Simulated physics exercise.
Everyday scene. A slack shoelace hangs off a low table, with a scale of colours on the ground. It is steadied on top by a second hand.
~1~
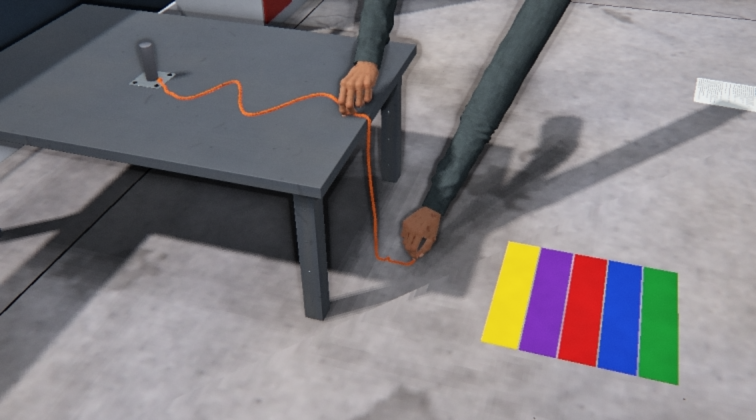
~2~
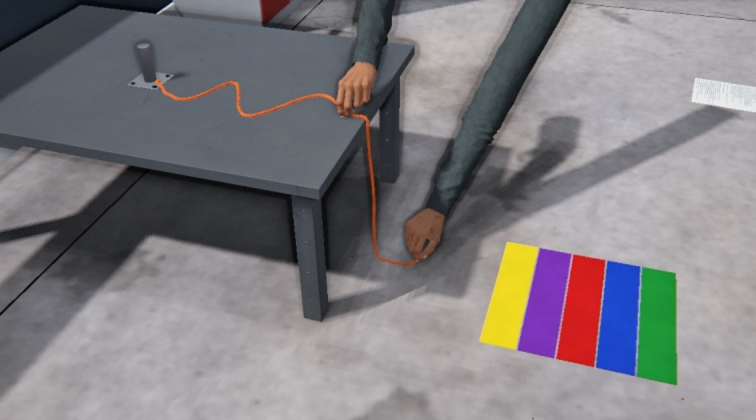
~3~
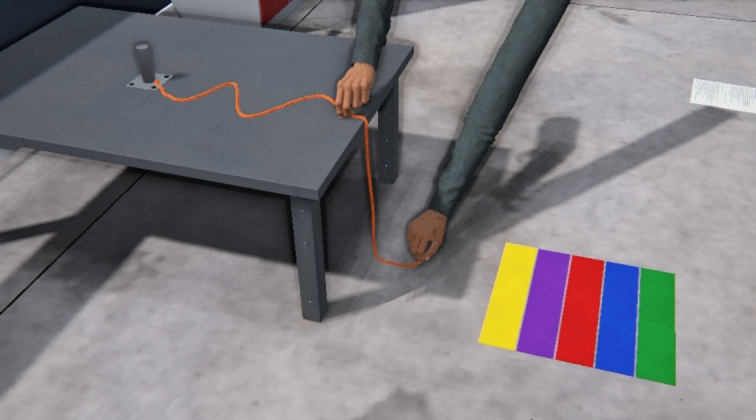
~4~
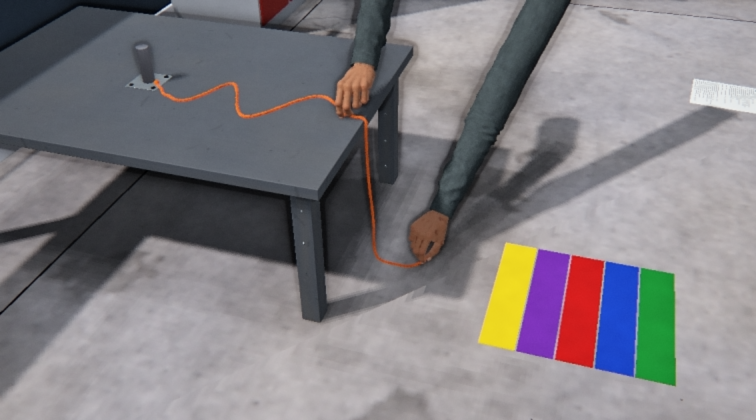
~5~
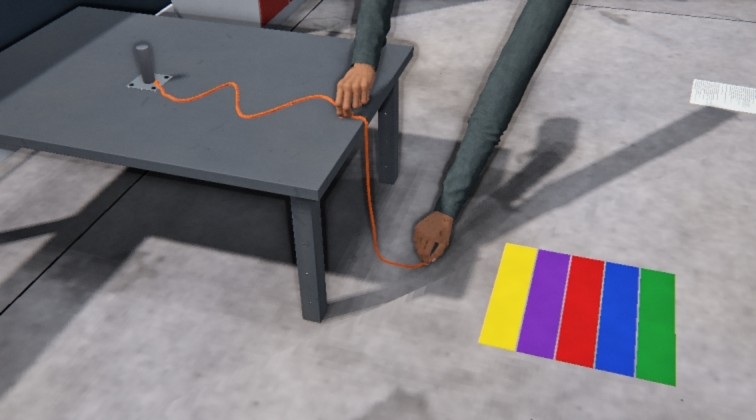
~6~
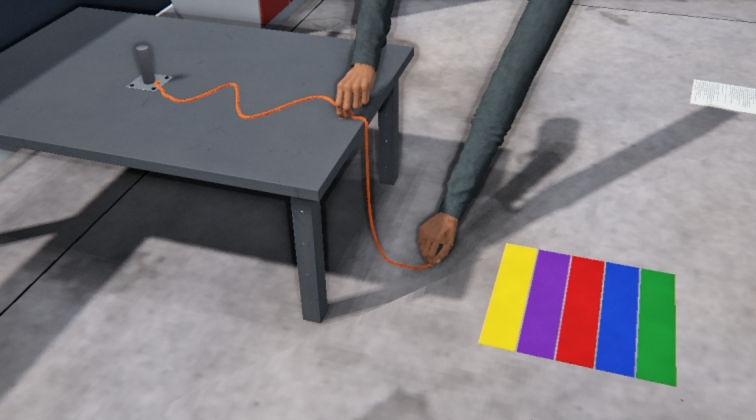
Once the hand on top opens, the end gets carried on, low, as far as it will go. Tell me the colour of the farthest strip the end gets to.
The farthest it gets is green.
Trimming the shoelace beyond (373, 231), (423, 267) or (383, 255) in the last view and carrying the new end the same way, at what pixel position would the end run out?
About (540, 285), then (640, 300), then (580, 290).
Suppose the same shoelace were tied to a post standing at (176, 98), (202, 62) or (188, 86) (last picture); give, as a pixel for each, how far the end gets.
Try by try, around (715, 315), (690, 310) and (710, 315).
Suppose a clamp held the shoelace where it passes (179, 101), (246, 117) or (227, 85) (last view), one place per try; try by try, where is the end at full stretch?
Roughly (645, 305), (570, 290) and (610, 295), in that order.
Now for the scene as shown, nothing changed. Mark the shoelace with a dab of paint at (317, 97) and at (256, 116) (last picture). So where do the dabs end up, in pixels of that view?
End: (400, 140) and then (336, 113).
A little later, end near (590, 292); over red.
Next, end near (635, 301); over blue.
When it is tight, end near (661, 306); over green. The end stops over the green strip.
